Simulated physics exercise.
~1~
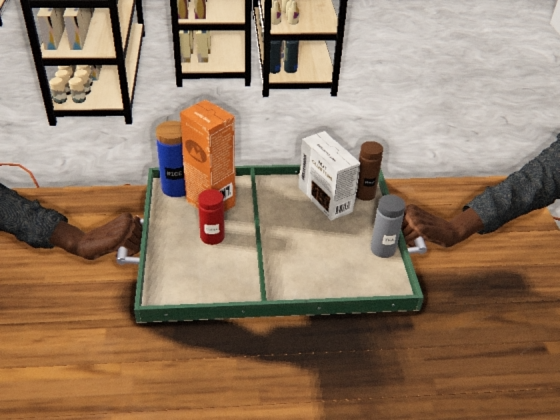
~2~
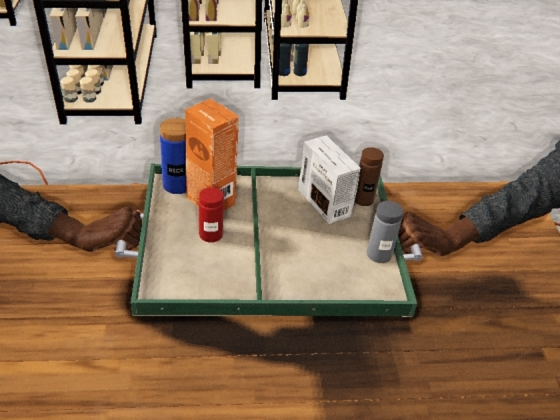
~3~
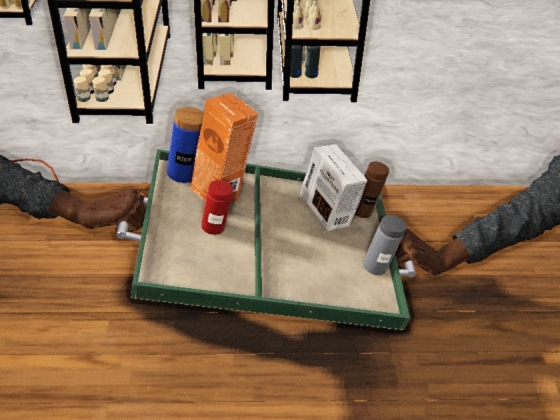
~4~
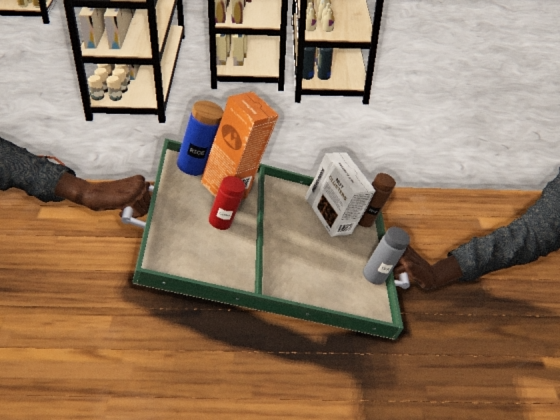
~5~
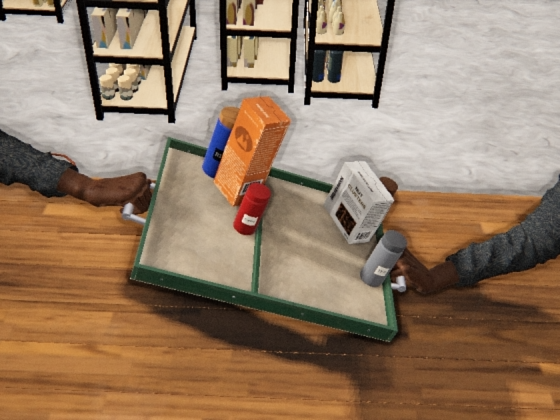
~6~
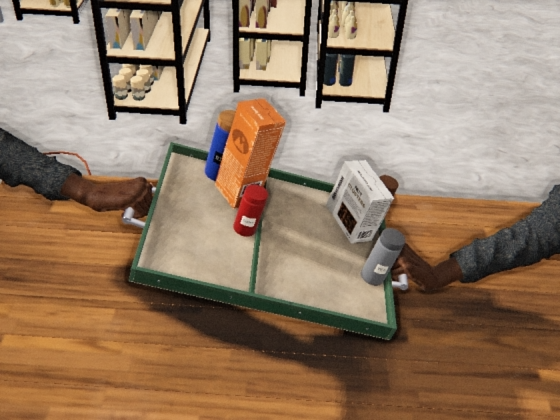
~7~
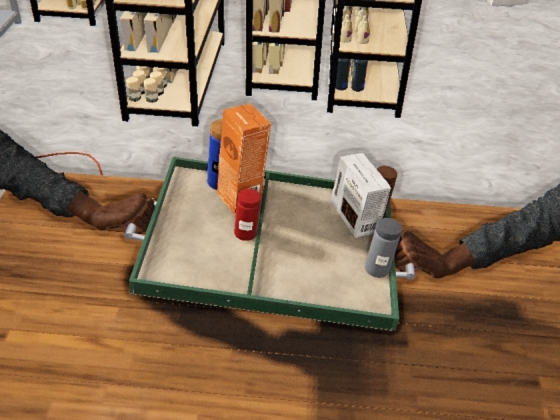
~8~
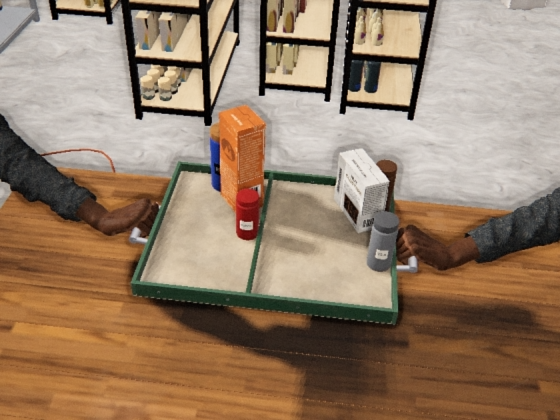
Above a wooden surface, two hands tip a tray right, items slide, and it levels.
